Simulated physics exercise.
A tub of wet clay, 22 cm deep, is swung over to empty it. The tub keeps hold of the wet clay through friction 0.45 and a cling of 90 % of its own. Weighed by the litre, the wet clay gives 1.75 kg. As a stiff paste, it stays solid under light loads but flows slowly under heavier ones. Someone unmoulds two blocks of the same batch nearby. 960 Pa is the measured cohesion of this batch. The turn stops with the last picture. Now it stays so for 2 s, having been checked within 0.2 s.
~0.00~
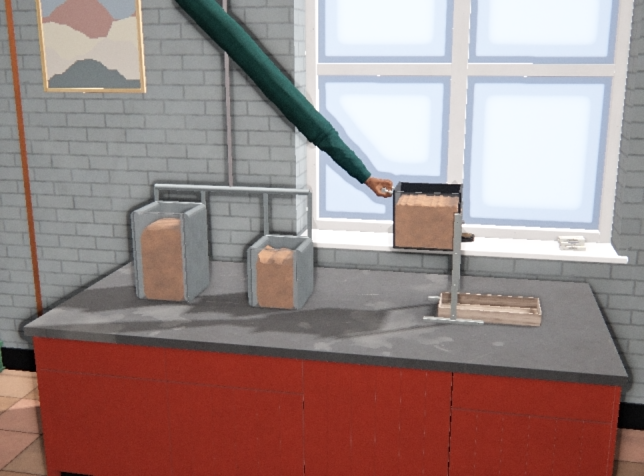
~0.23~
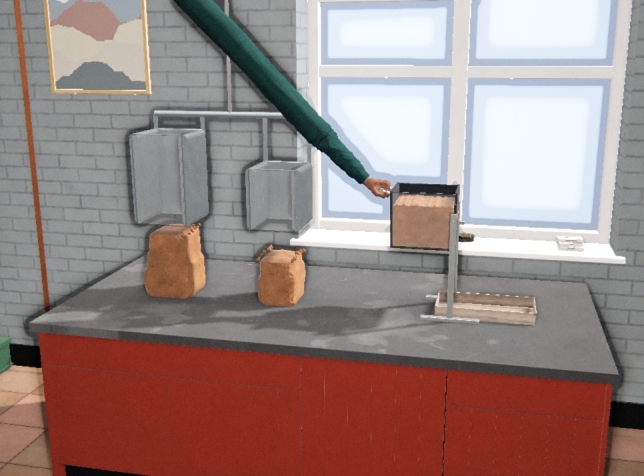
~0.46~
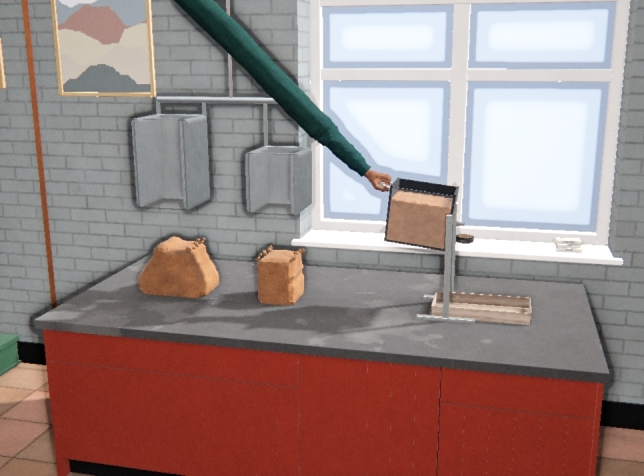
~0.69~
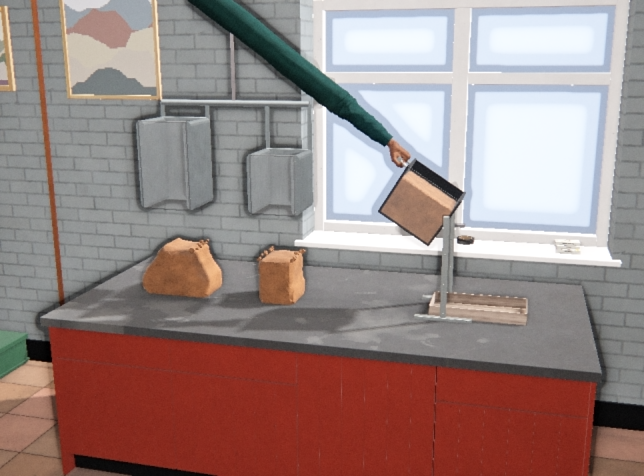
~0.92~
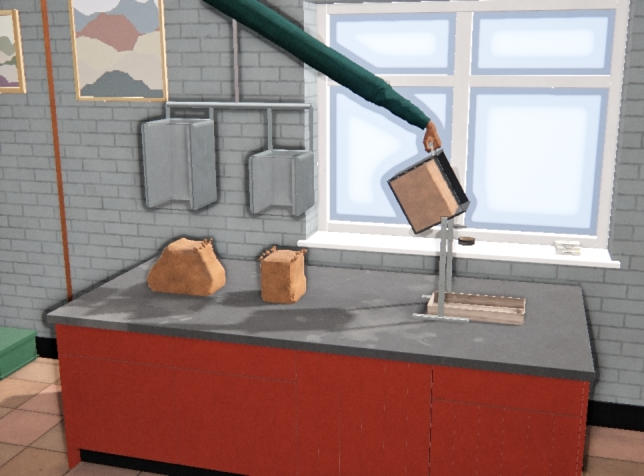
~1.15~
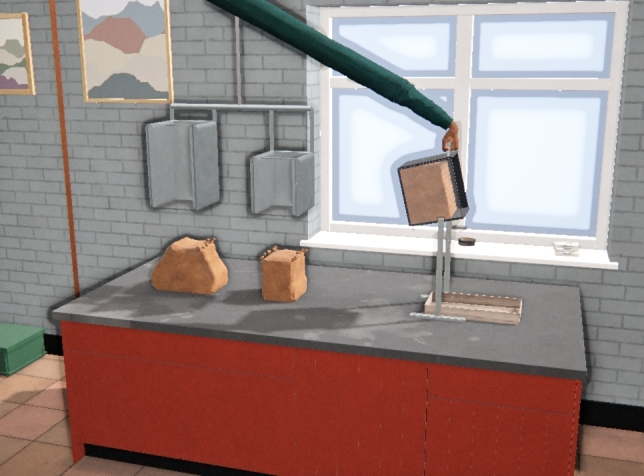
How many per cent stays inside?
100 %.
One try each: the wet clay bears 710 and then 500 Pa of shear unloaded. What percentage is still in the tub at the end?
About 100 % first, about 80 % second.
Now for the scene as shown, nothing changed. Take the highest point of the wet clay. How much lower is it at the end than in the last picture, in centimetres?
0 cm.
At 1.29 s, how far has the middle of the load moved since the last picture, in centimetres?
Roughly 0 cm.
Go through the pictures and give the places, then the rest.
The first picture shows handle-side rim at (395, 191), tilt 0 degrees; crest of the wet clay at (457, 207); block heights 33 cm, 21 cm (left to right).
The second picture shows handle-side rim at (393, 192), tilt 0 degrees; crest of the wet clay at (453, 207); block heights 30 cm, 21 cm (left to right).
The third picture shows handle-side rim at (392, 187), tilt 6 degrees; crest of the wet clay at (396, 200); block heights 23 cm, 21 cm (left to right).
The fourth picture shows handle-side rim at (409, 167), tilt 32 degrees; crest of the wet clay at (405, 180); block heights 22 cm, 21 cm (left to right).
The fifth picture shows handle-side rim at (437, 157), tilt 61 degrees; crest of the wet clay at (424, 166); block heights 22 cm, 21 cm (left to right).
The sixth picture shows handle-side rim at (452, 159), tilt 77 degrees; crest of the wet clay at (436, 164); block heights 22 cm, 21 cm (left to right).
After 1.29 s, the tub is at 77 degrees and holds 100 %.
After 1.46 s, the tub is at 77 degrees and holds 100 %.
After 1.63 s, the tub is at 77 degrees and holds 100 %.
After 1.80 s, the tub is at 77 degrees and holds 100 %.
After 3.15 s, the tub is at 77 degrees and holds 100 %.
